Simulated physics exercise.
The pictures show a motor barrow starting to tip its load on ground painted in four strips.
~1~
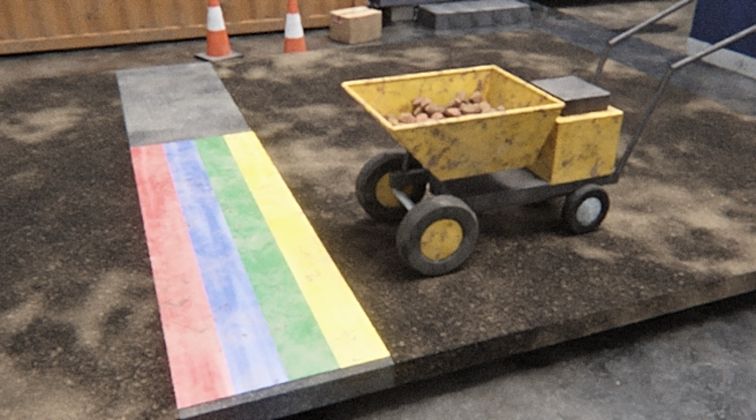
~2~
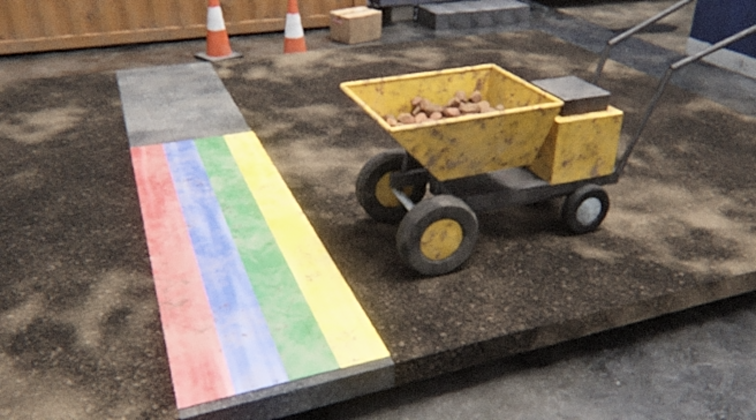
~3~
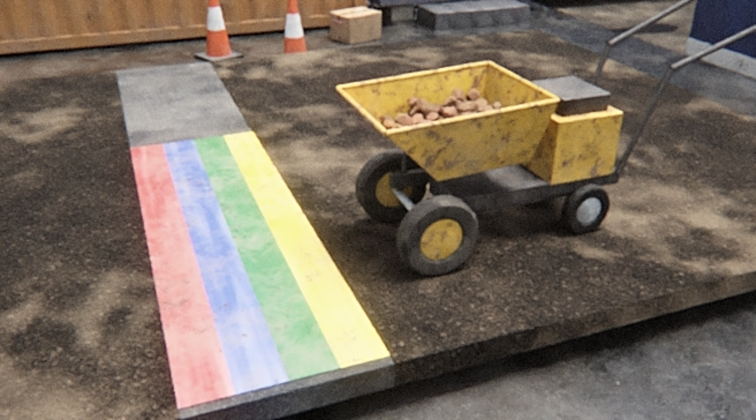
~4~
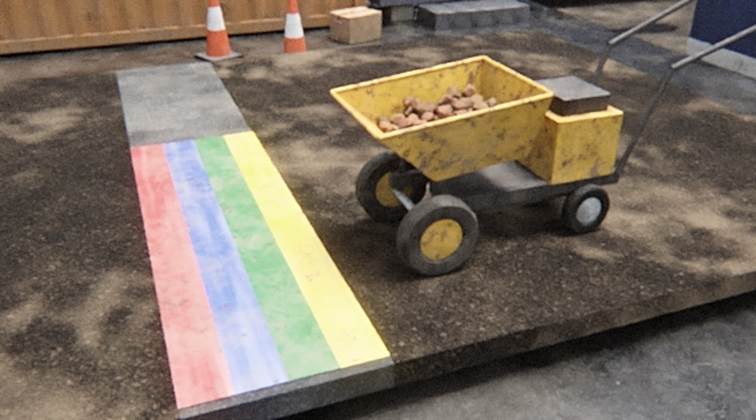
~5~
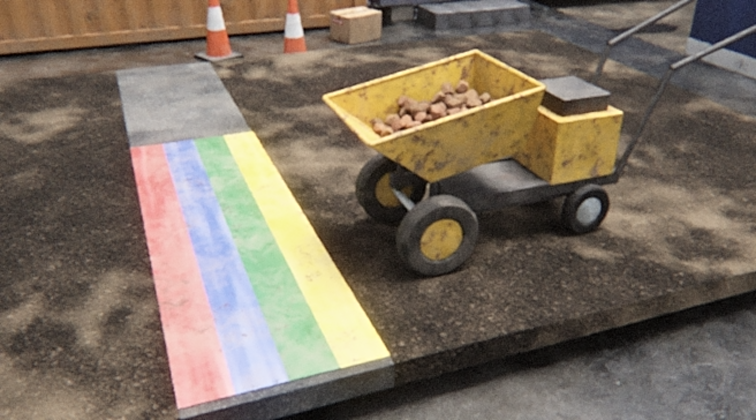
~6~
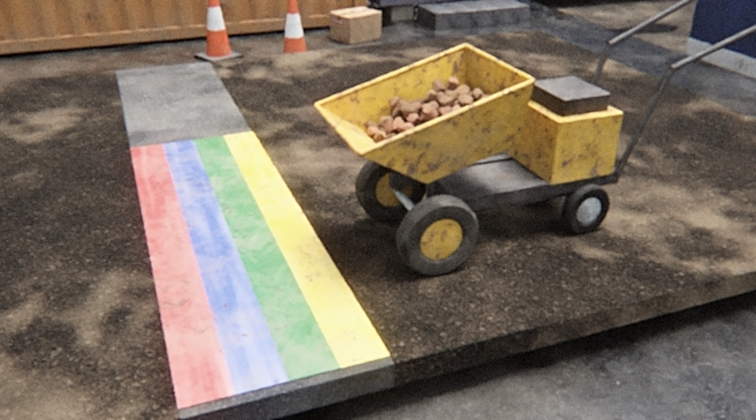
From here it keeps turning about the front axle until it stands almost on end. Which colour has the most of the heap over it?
The heap favours the green strip.
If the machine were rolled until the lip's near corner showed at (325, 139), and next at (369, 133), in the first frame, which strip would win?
In turn: Red; the strip in blue.
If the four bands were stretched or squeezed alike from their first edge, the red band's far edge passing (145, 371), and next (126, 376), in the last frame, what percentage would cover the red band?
In turn 0 and 0 in a hundred.
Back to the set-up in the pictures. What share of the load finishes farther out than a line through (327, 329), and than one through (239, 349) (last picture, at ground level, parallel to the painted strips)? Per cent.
First some 80, then 20 per cent.
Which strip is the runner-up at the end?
The runner-up: The blue one.
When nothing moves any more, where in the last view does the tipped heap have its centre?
Roughly at (253, 270).
Soon, skip tipped steeply; all in the skip.
A while on, skip tipped steeply; most in the skip; a small part over the green strip.
Towards the end, skip tipped right over; about a quarter in the skip; a stray few over the yellow strip; about a third over the green strip; about a quarter over the blue strip; a small part over the red strip; a stray few off the paint.
Finally, skip tipped right over; about a quarter in the skip; a stray few over the yellow strip; about a third over the green strip; about a quarter over the blue strip; a small part over the red strip; a stray few off the paint.
